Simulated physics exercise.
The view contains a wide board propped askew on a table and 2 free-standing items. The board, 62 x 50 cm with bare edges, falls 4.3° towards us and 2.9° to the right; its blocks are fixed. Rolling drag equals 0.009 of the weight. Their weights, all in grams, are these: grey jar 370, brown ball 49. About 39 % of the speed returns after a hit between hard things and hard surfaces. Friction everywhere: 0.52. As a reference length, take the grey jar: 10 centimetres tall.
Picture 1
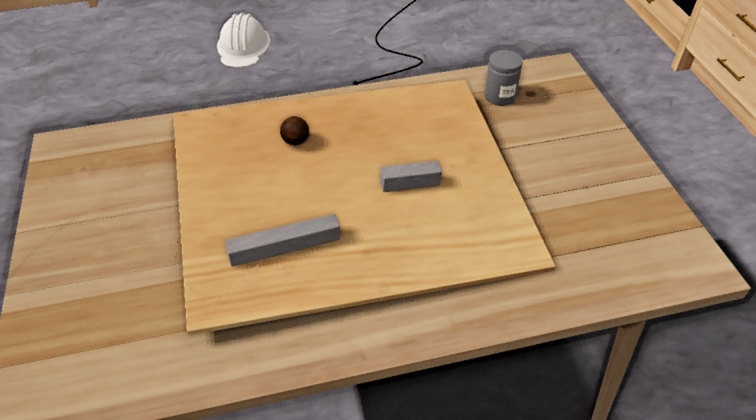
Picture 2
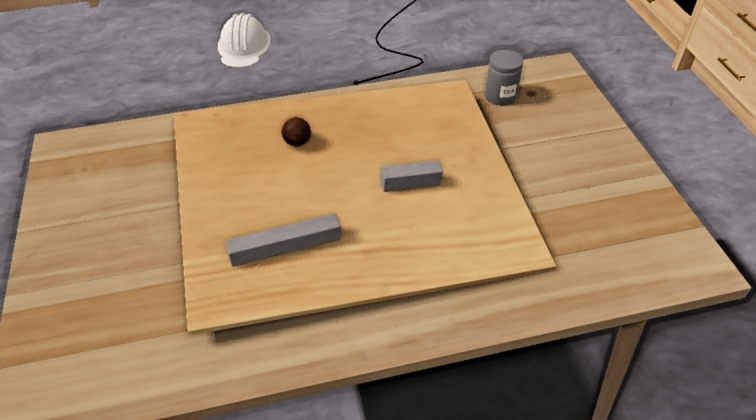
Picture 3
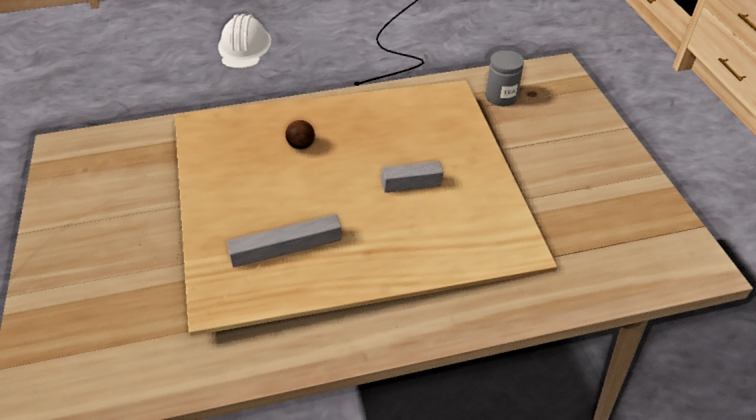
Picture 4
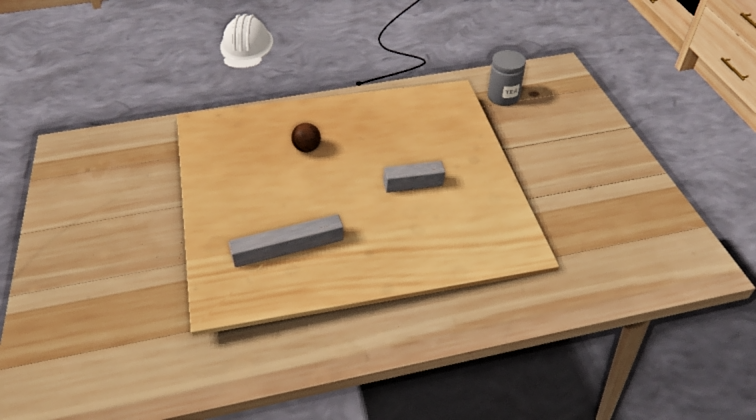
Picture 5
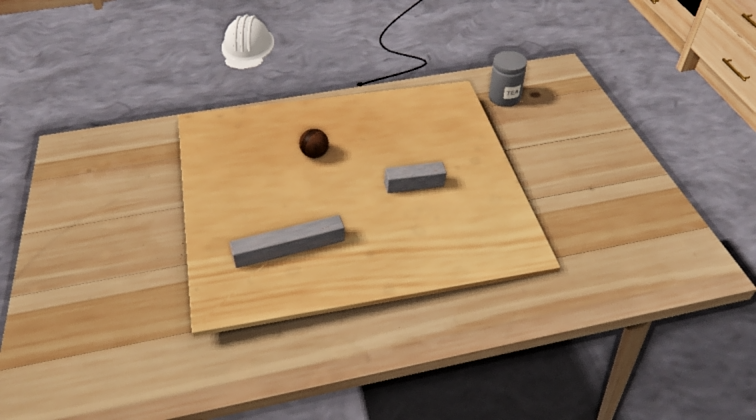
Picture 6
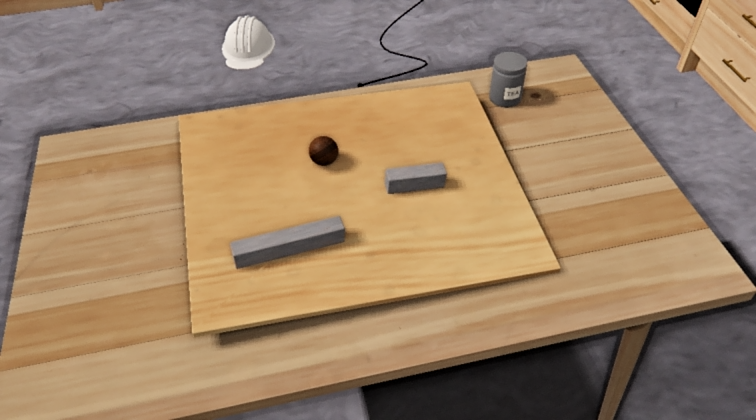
The brown ball rolled slowly at first, then a little faster, toward us and to the right across the tilted wooden board, while two grey blocks and a grey jar stayed still.
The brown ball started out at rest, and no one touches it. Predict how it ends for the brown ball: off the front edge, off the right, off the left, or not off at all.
Watch it go over the front.
Then, 0.60 s after the last picture, 11 cm of board to the near edge; brown ball near (392, 232).
Then, 1.00 s after the last picture, it has gone over the near edge; brown ball near (460, 344).
By the end, it has gone over the near edge; grey jar in place, give or take 8 cm.
